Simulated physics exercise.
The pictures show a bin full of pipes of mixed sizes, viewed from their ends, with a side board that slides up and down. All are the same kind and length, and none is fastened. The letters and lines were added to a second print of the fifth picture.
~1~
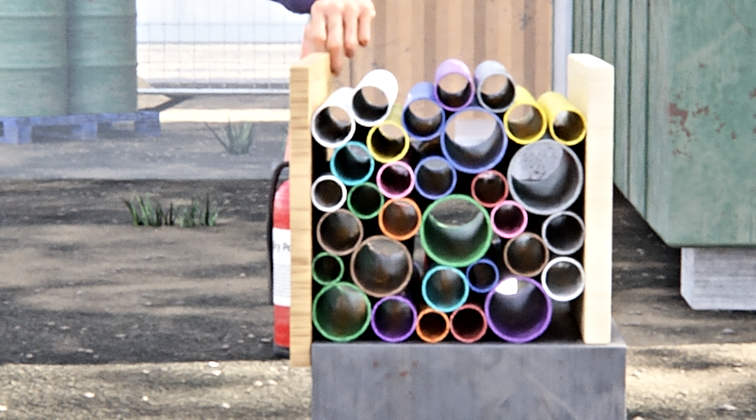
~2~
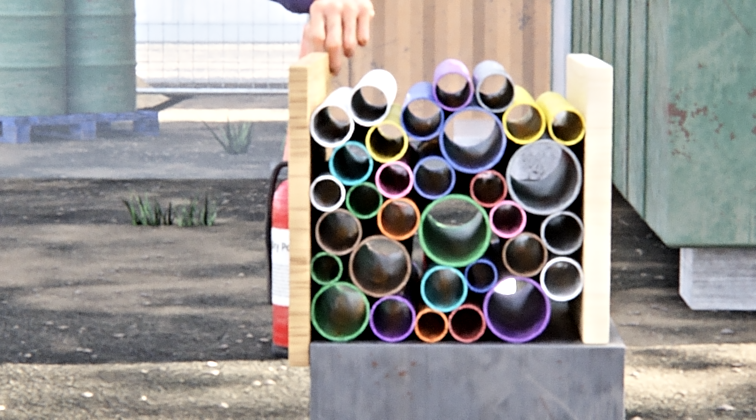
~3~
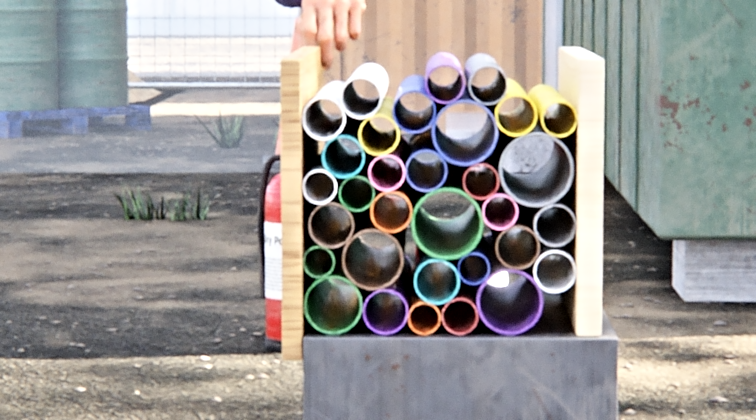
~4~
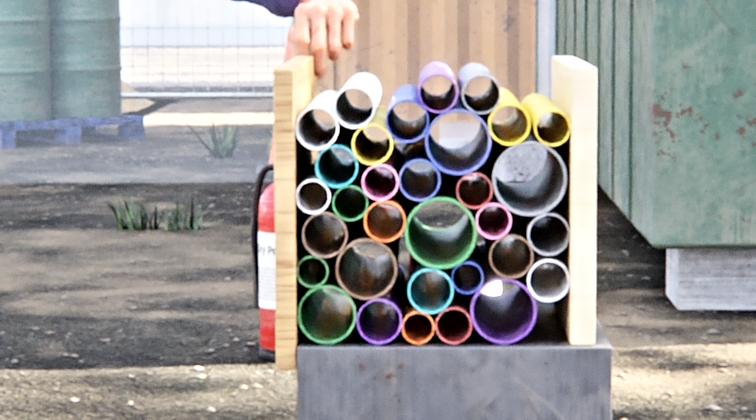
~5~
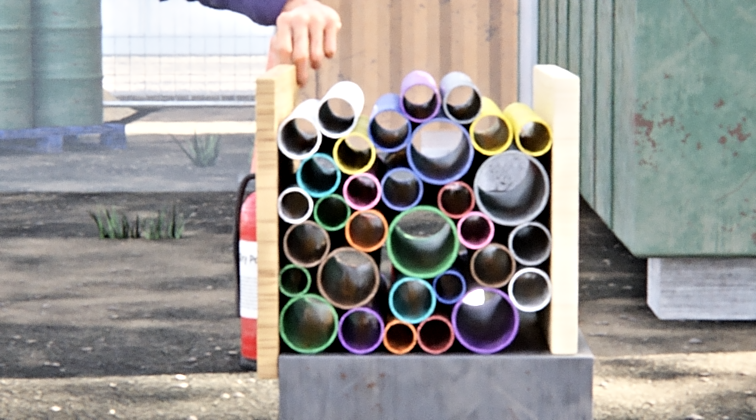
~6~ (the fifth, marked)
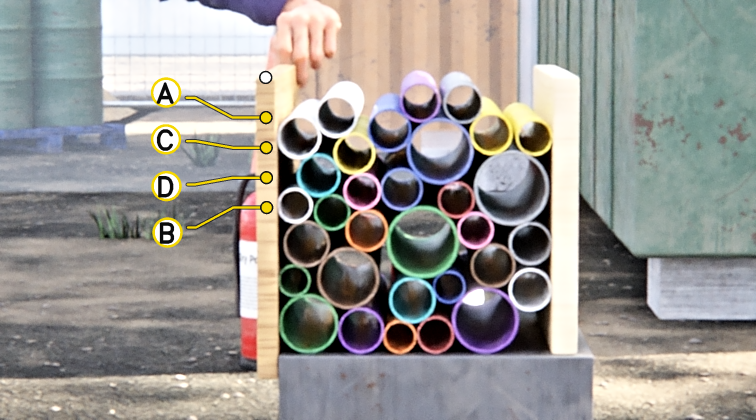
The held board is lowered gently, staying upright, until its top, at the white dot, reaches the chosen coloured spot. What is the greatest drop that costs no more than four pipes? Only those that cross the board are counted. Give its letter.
B is the limit.
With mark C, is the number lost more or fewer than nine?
Fewer than nine.
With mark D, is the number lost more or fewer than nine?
Fewer than nine.
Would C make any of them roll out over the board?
At C: No.
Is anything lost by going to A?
At A: No.
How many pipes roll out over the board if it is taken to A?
With A, none.
On the copy, A at (266, 118); B at (267, 208); C at (266, 148); D at (266, 178); the white dot at (266, 78).
On B. First, top of the board (277, 139).
Then, top of the board (277, 207).
Finally, top of the board (277, 207), two out over the board.
By contrast, A none out over the board; C none out over the board; D none out over the board.
